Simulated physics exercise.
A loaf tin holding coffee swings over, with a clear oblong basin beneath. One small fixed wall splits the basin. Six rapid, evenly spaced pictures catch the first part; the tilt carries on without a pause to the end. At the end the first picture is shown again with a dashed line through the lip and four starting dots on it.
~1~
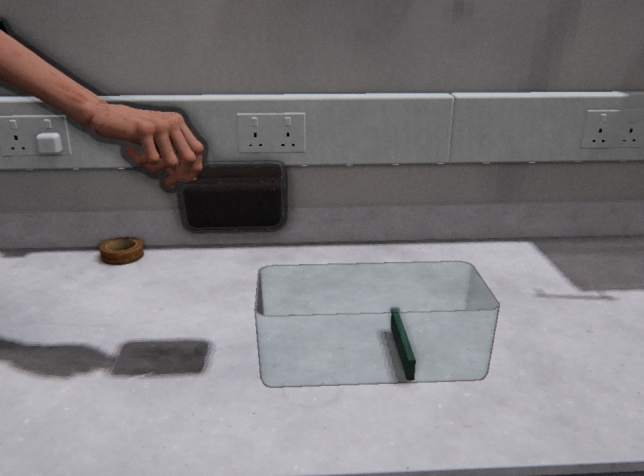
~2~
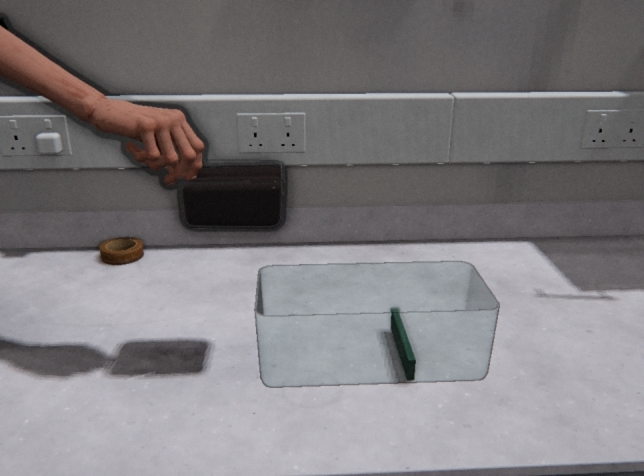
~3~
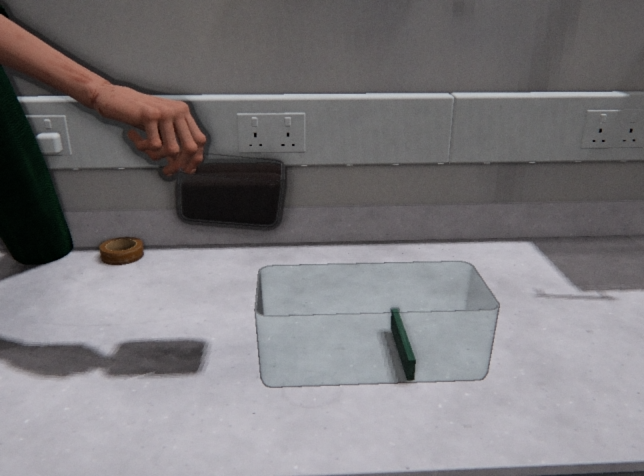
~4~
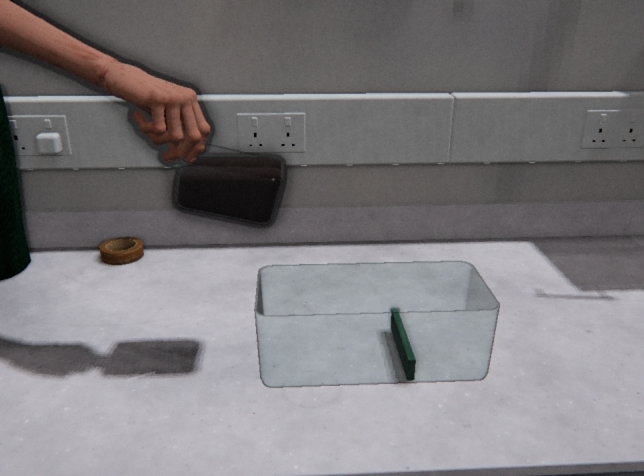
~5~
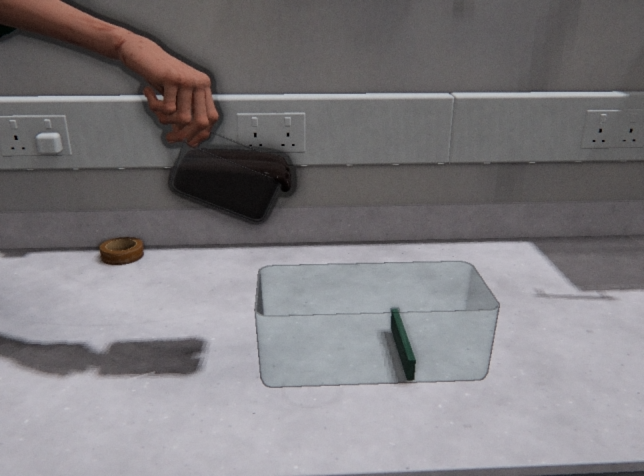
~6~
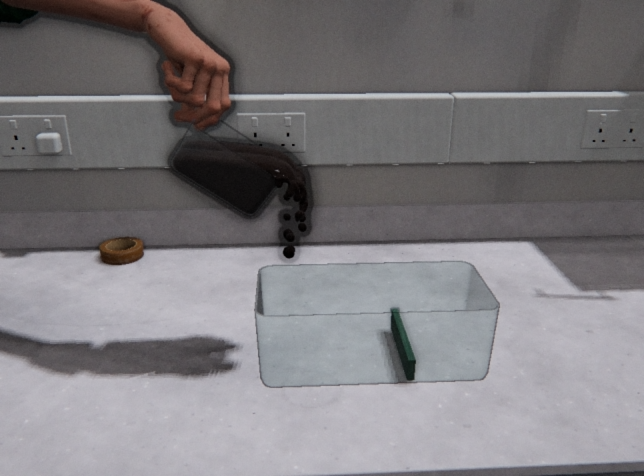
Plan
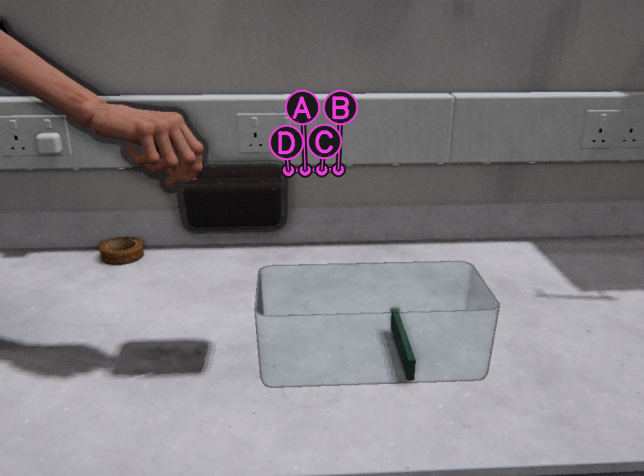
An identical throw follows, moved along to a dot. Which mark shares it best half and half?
Take C.
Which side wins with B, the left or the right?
The right one.
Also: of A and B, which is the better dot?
It is B.
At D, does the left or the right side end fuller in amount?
The left one.
In magenta, A at (305, 170); B at (338, 169); C at (321, 169); D at (288, 170).
If A is chosen, about 78 % ends left of the wall and 20 % right of it.
If B is chosen, about 34 % ends left of the wall and 64 % right of it.
If C is chosen, about 47 % ends left of the wall and 51 % right of it.
If D is chosen, about 87 % ends left of the wall and 11 % right of it.
